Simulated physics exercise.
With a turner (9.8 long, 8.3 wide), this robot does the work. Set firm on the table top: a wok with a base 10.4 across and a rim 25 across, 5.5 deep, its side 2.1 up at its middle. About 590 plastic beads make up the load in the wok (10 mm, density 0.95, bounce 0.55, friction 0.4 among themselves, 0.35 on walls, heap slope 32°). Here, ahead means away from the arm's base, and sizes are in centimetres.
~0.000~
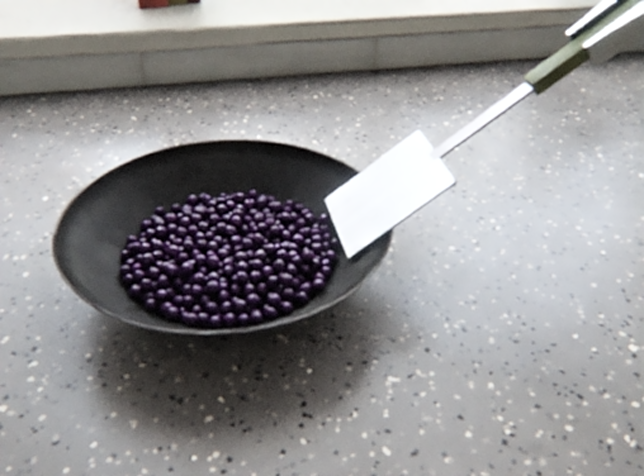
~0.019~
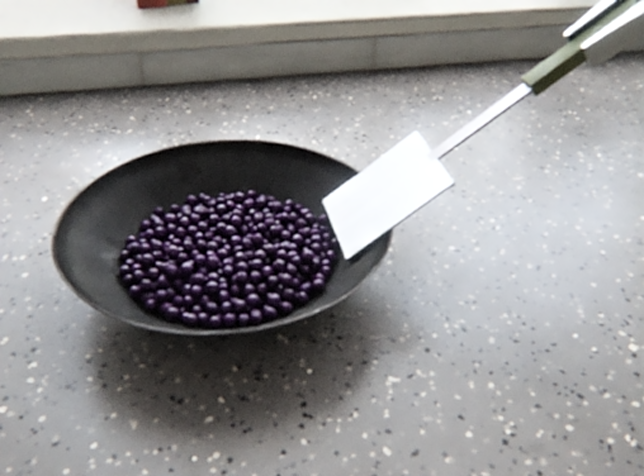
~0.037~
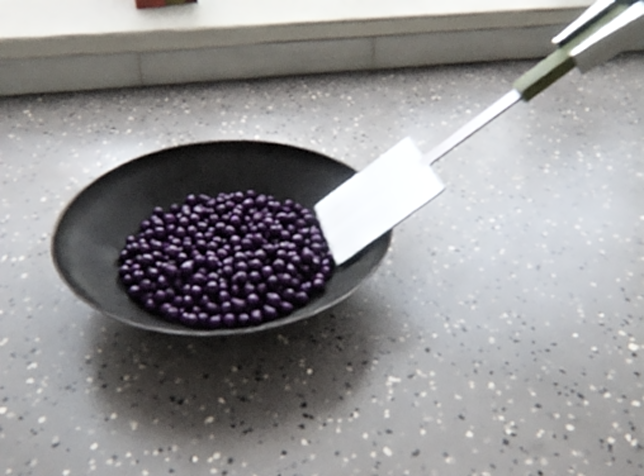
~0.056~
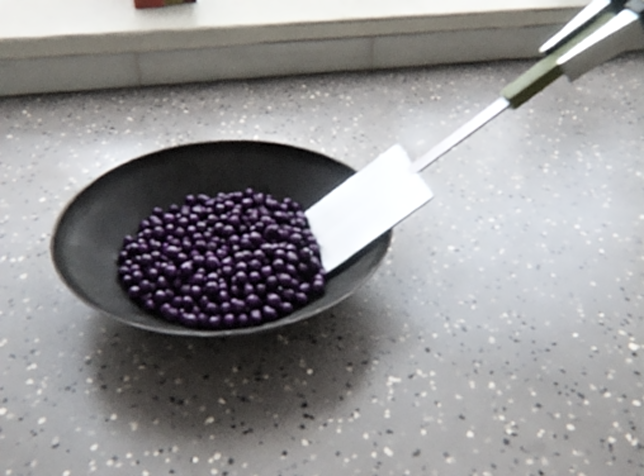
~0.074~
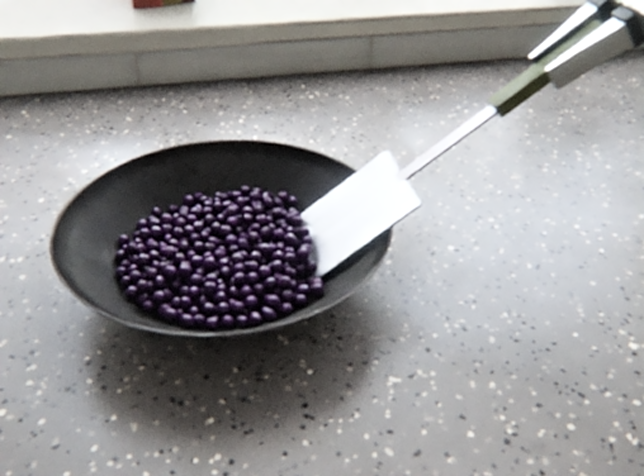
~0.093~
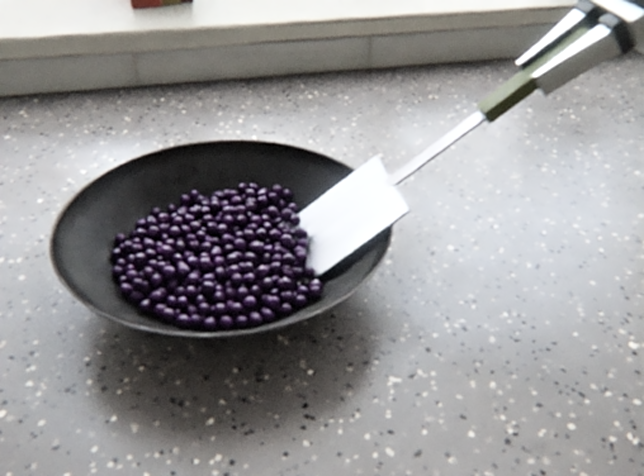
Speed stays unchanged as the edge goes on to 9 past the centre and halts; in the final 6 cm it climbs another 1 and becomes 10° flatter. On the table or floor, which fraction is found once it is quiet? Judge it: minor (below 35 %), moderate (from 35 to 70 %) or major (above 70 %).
My judgement: Minor.
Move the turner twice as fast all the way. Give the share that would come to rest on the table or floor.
Estimated result: Some 45 %.
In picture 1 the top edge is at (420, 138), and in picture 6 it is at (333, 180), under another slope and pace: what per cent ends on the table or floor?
About 45 per cent.
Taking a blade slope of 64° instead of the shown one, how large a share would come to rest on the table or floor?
Estimate for that slope: Some 30 per cent.
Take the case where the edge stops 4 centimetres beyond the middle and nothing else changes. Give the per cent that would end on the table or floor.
Roughly 0 %.
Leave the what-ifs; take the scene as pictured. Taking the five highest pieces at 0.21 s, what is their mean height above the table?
They are some 5 cm up.
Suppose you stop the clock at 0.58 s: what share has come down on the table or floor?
Share at that moment: Roughly 20 %.
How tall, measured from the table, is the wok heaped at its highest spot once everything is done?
It reaches about 7.5 cm.
By 0.21 s, sloping 37°, highest piece 5 above the table; 593 in the wok.
By 0.33 s, sloping 33°, highest piece 7 above the table; 593 in the wok.
By 0.58 s, sloping 27°, highest piece 7 above the table; 478 in the wok, 107 on the table or floor, 8 on the blade or in flight.
By 1.63 s, sloping 27°, highest piece 7 above the table; 477 in the wok, 116 on the table or floor.
Final count, 477 in the wok, 116 on the table or floor. That is 20 % on the table or floor.
